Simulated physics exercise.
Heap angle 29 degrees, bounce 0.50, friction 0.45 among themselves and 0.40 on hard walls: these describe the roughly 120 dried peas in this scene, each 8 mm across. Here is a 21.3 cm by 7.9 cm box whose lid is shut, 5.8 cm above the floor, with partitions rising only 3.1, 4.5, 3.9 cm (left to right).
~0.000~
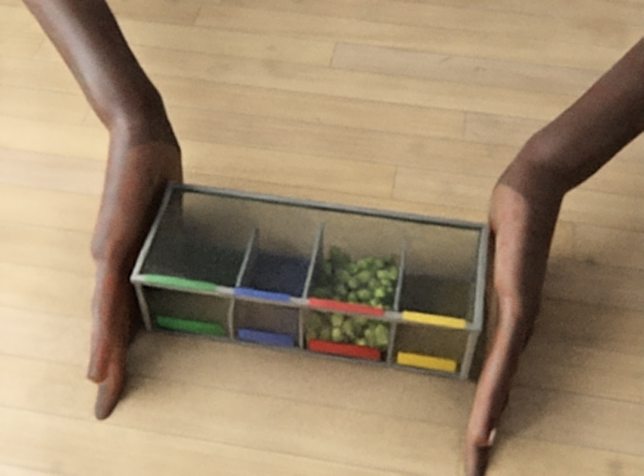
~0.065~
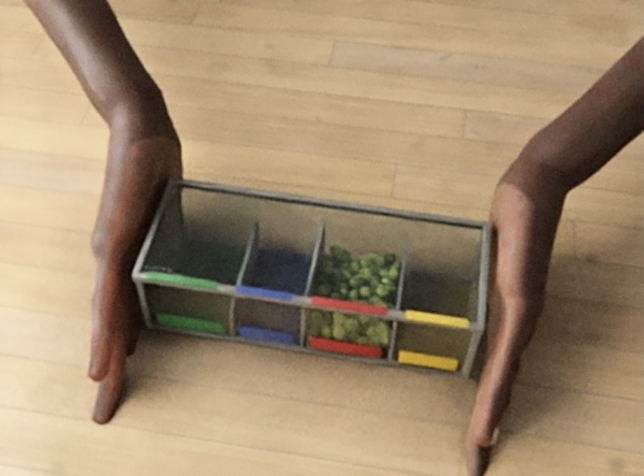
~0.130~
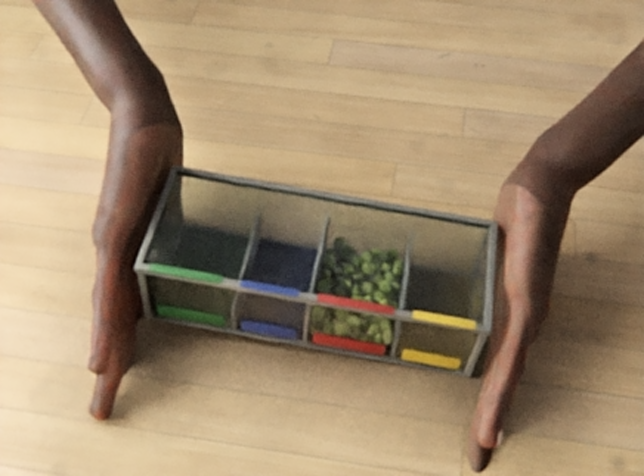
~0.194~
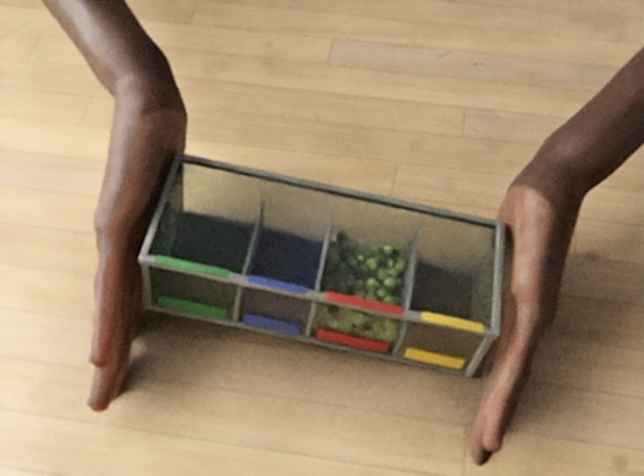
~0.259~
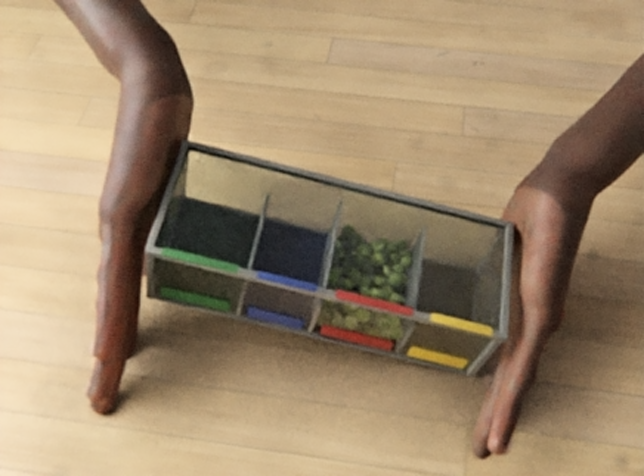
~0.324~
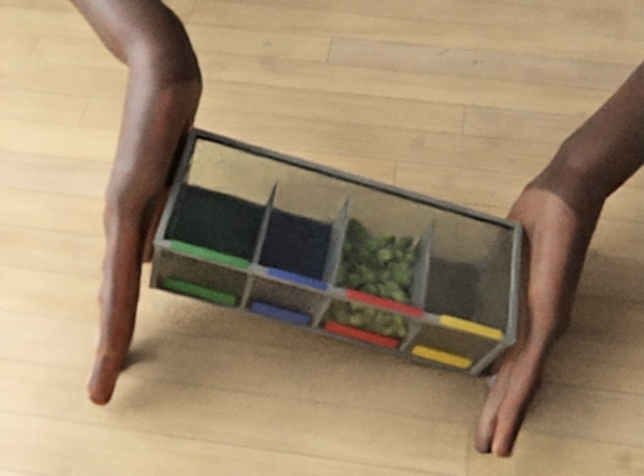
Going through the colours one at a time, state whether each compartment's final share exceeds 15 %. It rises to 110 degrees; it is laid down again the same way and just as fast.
One by one: Red: Qualifies, blue: Does not qualify, green: Does not qualify, yellow: Qualifies.
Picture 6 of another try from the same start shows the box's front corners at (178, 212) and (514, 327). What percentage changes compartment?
Then about 65 per cent.
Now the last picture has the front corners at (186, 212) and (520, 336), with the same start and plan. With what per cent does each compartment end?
Each compartment ends like this: Red 40 per cent, blue 0 per cent, green 0 per cent, yellow 60 per cent.
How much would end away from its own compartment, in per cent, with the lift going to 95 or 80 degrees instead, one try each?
Try one gives around 55 %, try two around 10 %.
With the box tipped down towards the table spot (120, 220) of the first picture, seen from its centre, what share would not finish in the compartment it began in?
I'd say close to 30 %.
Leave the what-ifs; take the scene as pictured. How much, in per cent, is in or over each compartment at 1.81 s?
Per cent by colour: Red 60; blue 0; green 0; yellow 40.
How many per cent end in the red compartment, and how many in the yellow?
Red 40, yellow 60.
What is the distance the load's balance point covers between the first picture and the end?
Around 4.0 centimetres.
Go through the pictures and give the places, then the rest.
In the first picture, box tilt 0 degrees, front corners at (139, 277) and (474, 326); red 100 %.
In the second picture, box tilt 1 degrees, front corners at (140, 274) and (477, 326).
In the third picture, box tilt 5 degrees, front corners at (143, 266) and (484, 327), lowest corner right front.
In the fourth picture, box tilt 9 degrees, front corners at (147, 257) and (492, 330), lowest corner right front.
In the fifth picture, box tilt 13 degrees, front corners at (154, 248) and (500, 334), lowest corner right front.
In the sixth picture, box tilt 17 degrees, front corners at (162, 241) and (508, 337), lowest corner right front; red 100 %. Its pace works out near 65 degrees a second.
After 1.81 s, tilt 110 degrees; red 60 %, yellow 40 %.
After 2.80 s, tilt 50 degrees; red 45 %, yellow 55 %.
Then, at 3.78 s, tilt 0 degrees; red 40 %, yellow 60 %.
In the end, at 4.3 s, red 40 %, blue 0 %, green 0 %, yellow 60 %.
